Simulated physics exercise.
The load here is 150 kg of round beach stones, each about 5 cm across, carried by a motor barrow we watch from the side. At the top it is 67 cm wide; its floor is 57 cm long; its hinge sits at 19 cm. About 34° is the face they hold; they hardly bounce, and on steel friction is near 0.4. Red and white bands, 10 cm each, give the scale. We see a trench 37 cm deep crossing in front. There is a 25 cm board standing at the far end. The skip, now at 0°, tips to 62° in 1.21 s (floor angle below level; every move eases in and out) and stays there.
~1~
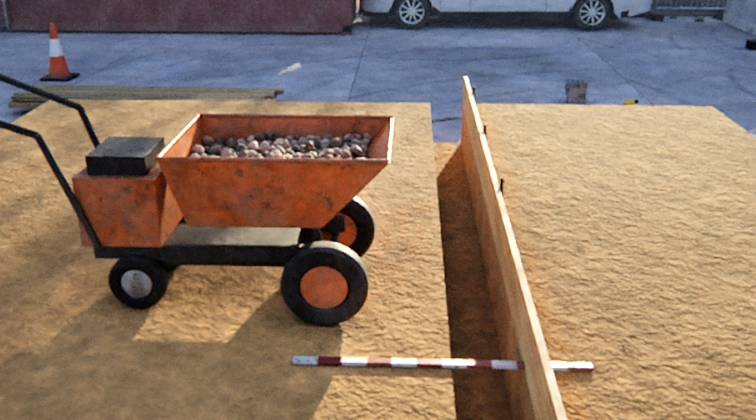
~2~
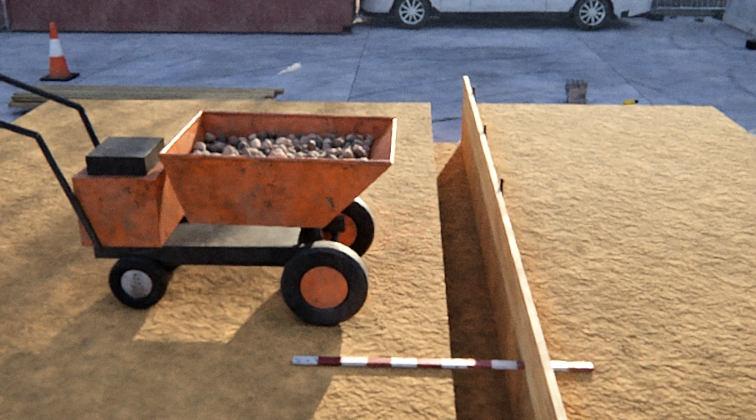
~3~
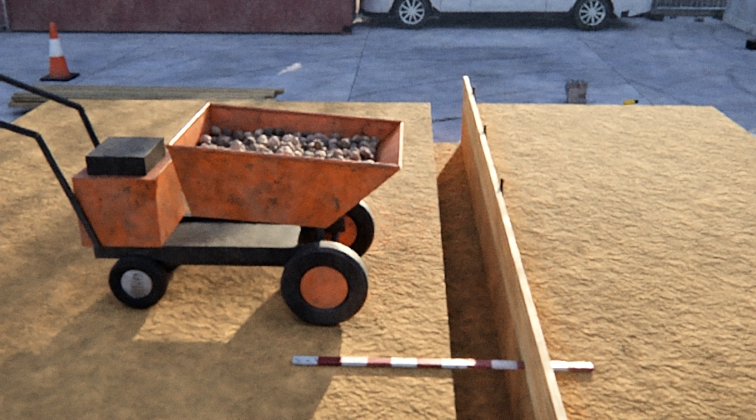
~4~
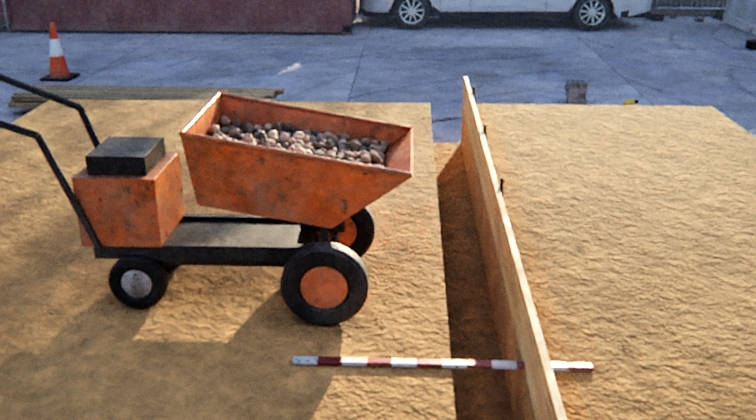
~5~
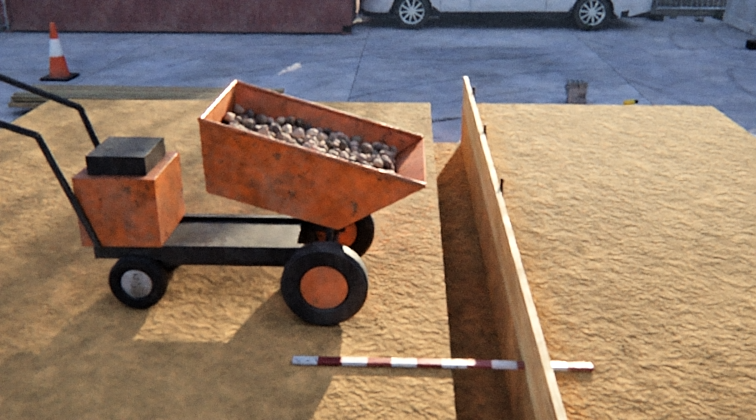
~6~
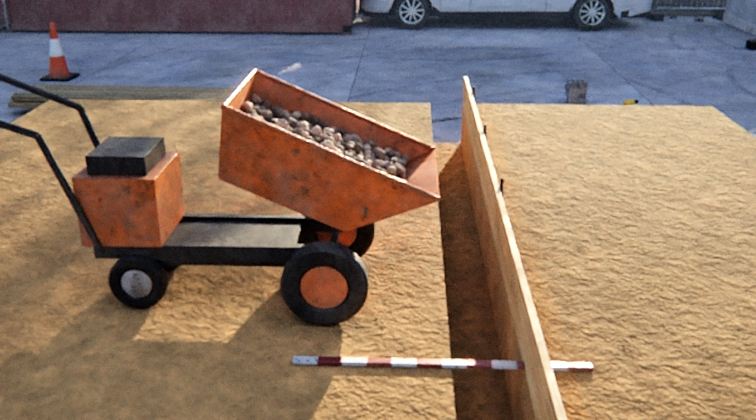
An orange motor barrow loaded with round stones stood still on sandy ground beside a trench and an upright board, while its skip slowly tilted, the back rising and the lip dipping to the right.
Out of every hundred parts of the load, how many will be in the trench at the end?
Close to 92 in every hundred.
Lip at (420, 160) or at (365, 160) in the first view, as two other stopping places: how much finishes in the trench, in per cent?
First place roughly 10%, second roughly 100%.
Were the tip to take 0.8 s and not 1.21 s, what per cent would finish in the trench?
With that timing, about 85 per cent.
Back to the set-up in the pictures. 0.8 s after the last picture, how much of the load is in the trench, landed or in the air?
Something like 25 in a hundred.
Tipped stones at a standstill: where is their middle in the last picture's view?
Around (478, 338).
Then, 0.4 s after the last picture the floor is at 52°, 100 % in the skip; the foremost stones are at (456, 228).
Then, 0.8 s after the last picture the floor is at 62°, 74 % in the skip, 25 % in the trench, 1 % past the trench; the foremost stones are at (530, 249).
Then, 1.1 s after the last picture the floor is at 62°, 35 % in the skip, 57 % in the trench, 8 % past the trench; the foremost stones are at (613, 295).
Then, 3.1 s after the last picture the floor is at 62°, 0 % in the skip, 92 % in the trench, 8 % past the trench; the foremost stones are at (674, 305).
